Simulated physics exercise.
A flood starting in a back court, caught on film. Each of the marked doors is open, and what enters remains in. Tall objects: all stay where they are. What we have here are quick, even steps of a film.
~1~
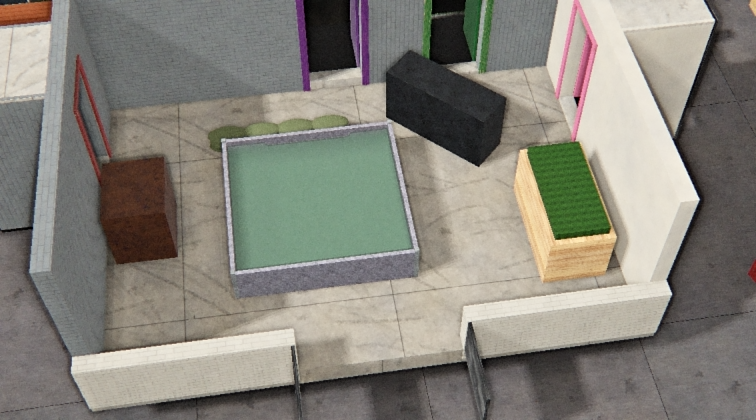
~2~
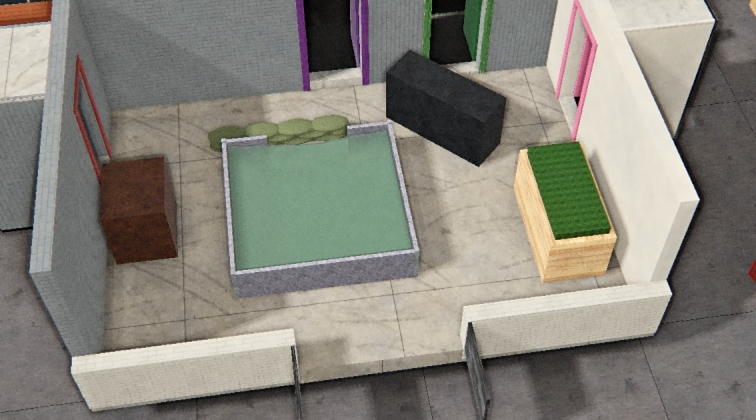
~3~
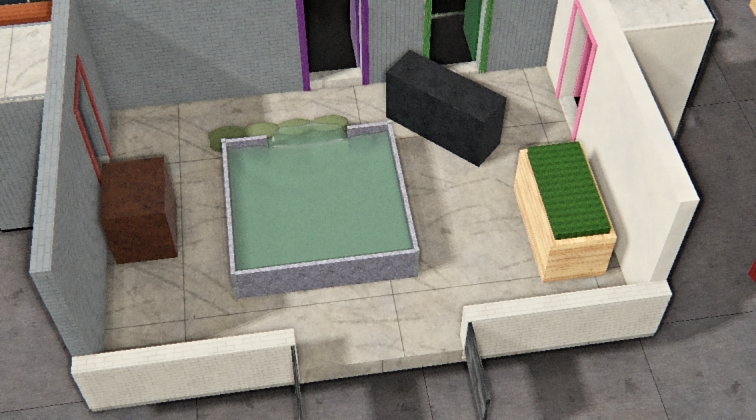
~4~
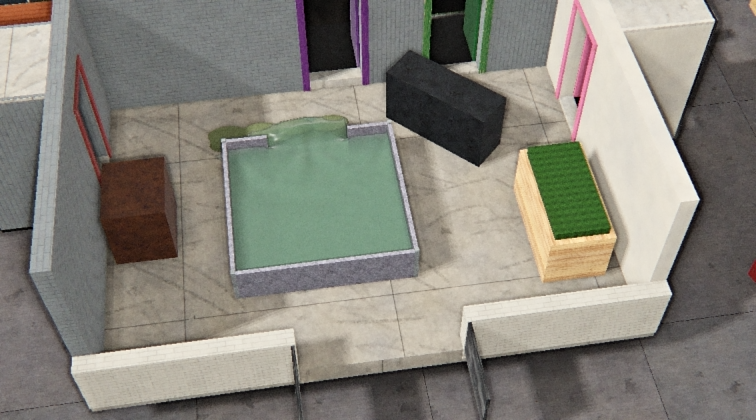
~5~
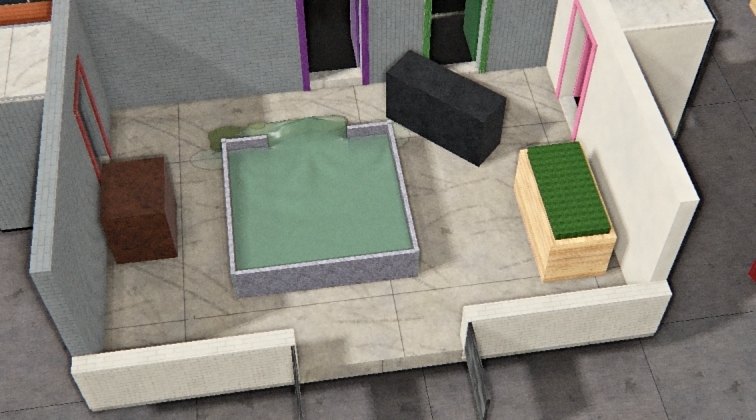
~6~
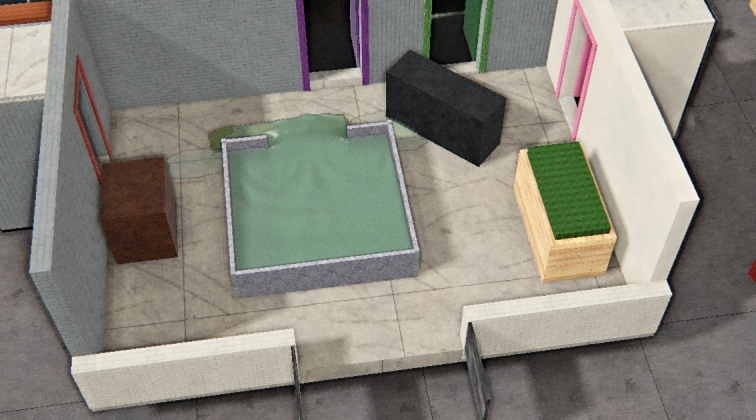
In a walled back court, an open tank of still green water stands among tall blocks until a gap appears in its far side, and water pours out over the low green bushes and spreads across the paving behind.
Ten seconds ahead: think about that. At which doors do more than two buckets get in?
In order: The purple door is going to let through no more than allowed; the pink door is going to let through no more than allowed; the green door is going to let through no more than allowed; the red door is going to let through more than allowed.
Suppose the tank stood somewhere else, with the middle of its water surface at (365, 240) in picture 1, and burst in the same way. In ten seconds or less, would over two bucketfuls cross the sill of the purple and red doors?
Purple door: Exceeds the limit; red door: Exceeds the limit.
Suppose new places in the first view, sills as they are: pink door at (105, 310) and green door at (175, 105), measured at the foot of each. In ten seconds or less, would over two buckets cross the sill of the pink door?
Pink: Falls short.
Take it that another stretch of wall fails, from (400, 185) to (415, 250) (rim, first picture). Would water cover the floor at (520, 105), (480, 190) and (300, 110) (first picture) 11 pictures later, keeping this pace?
Result, in sequence: Sodden, sodden, spared by the spill.
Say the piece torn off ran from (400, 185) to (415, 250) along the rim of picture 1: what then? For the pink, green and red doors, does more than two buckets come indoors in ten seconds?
Pink door: Above the limit; green door: Above the limit; red door: Below the limit.
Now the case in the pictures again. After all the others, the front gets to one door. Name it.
That would be the pink door.
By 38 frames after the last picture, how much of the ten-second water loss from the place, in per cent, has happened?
Share gone: About 50 %.
A moment on, water covers 25 % of the floor; the purple door wet at the sill, nothing in, the pink door not reached, the green door not reached, the red door wet at the sill, nothing in.
Next, water covers 35 % of the floor; the purple door wet at the sill, nothing in, the pink door not reached, the green door wet at the sill, nothing in, the red door over two buckets in.
Then, water covers 55 % of the floor; the purple door wet at the sill, nothing in, the pink door not reached, the green door wet at the sill, nothing in, the red door over two buckets in.
Later, water covers 75 % of the floor; the purple door wet at the sill, nothing in, the pink door wet at the sill, nothing in, the green door wet at the sill, nothing in, the red door far over two buckets in.
In the end, water covers 90 % of the floor; the purple door wet at the sill, nothing in, the pink door wet at the sill, nothing in, the green door wet at the sill, nothing in, the red door far over two buckets in.
